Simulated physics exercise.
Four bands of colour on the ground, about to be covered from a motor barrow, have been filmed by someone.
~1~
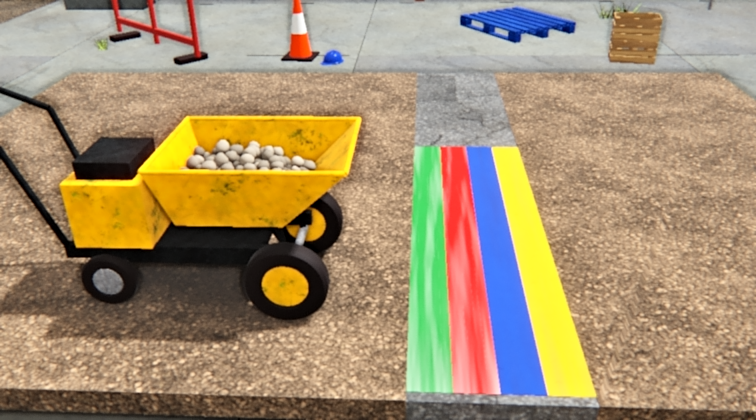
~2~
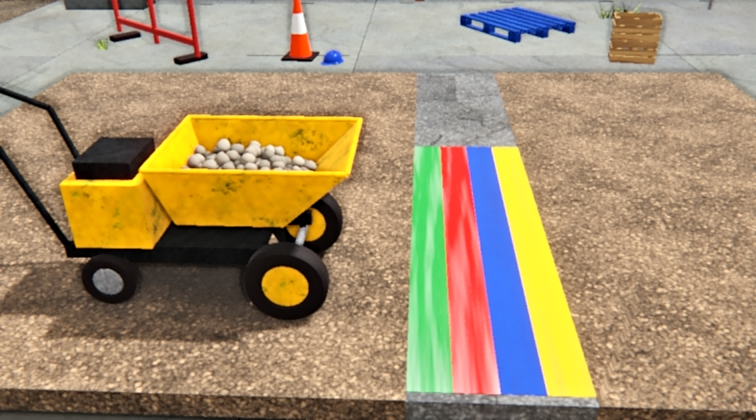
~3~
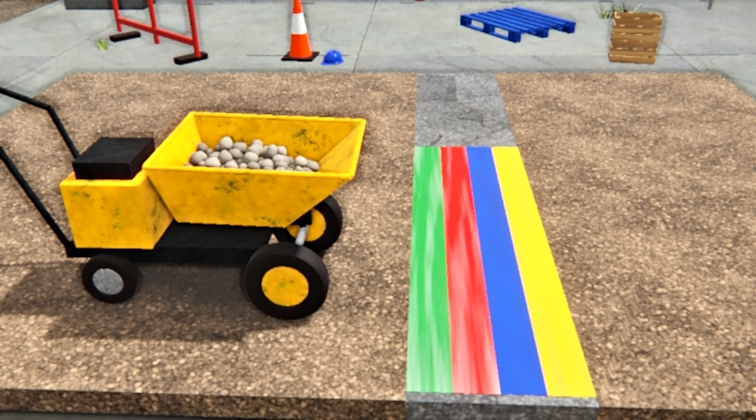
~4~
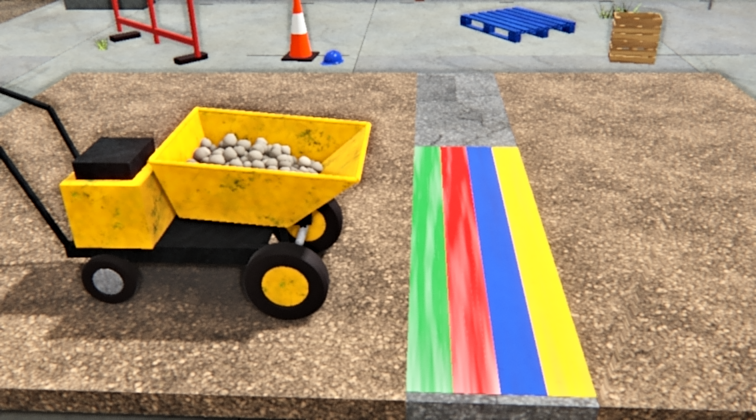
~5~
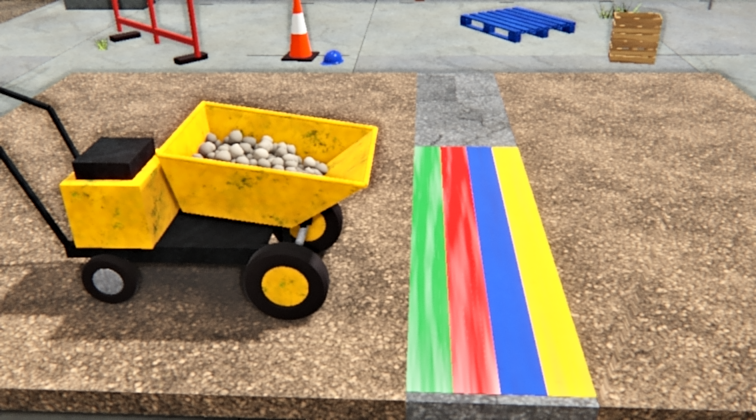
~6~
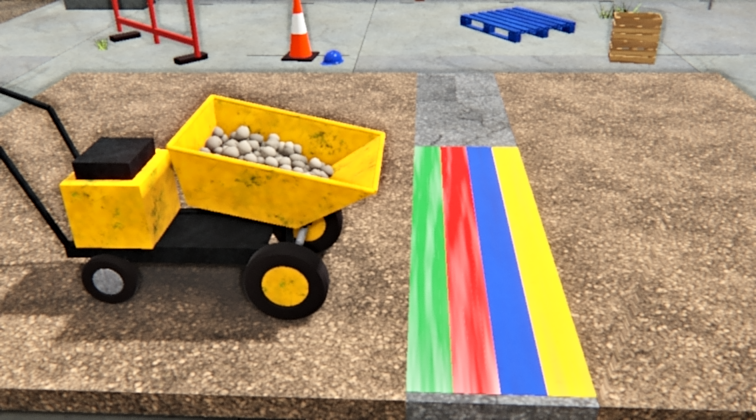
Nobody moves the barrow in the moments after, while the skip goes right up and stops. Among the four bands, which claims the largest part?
The red one claims the largest part.
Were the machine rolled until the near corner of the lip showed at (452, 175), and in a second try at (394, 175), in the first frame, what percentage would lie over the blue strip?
The first position yields around 10 per cent; the second yields around 30 per cent.
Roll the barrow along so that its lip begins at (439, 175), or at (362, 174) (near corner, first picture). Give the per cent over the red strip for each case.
About 0 percent at the first place and about 30 percent at the second.
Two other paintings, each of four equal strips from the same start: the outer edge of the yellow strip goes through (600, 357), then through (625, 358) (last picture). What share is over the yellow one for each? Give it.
Near 10 and 10 in a hundred.
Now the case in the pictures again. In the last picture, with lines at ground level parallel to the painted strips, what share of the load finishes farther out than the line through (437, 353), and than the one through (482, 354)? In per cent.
In turn 80 and 40 in a hundred.
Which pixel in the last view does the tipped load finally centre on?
Once it all stops, the middle lies near (474, 280).
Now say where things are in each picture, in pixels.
The first frame shows lip of the skip (345, 174), level; top of the load (250, 171), river pebbles; green strip (429, 348); red strip (473, 349); blue strip (516, 350); yellow strip (560, 351).
The second frame shows lip of the skip (346, 175), level; top of the load (251, 171).
The third frame shows lip of the skip (351, 177), tipped barely; top of the load (231, 165).
The fourth frame shows lip of the skip (357, 181), tipped barely; top of the load (235, 163).
The fifth frame shows lip of the skip (365, 186), tipped a little; top of the load (222, 157).
The sixth frame shows lip of the skip (374, 192), tipped a little; top of the load (229, 153); green strip (429, 348); red strip (473, 349); blue strip (516, 350); yellow strip (560, 351).
Just after the last frame, skip tipped well over; every one in the skip.
A moment on, skip tipped steeply; the larger part in the skip; about a tenth over the green strip; about a tenth over the red strip.
Further on, skip tipped right over; roughly a quarter in the skip; roughly a quarter over the green strip; roughly a third over the red strip; roughly a quarter over the blue strip; about a tenth over the yellow strip; about a tenth off the paint.
When it is over, skip tipped right over; roughly a quarter in the skip; roughly a quarter over the green strip; roughly a third over the red strip; roughly a quarter over the blue strip; about a tenth over the yellow strip; about a tenth off the paint.
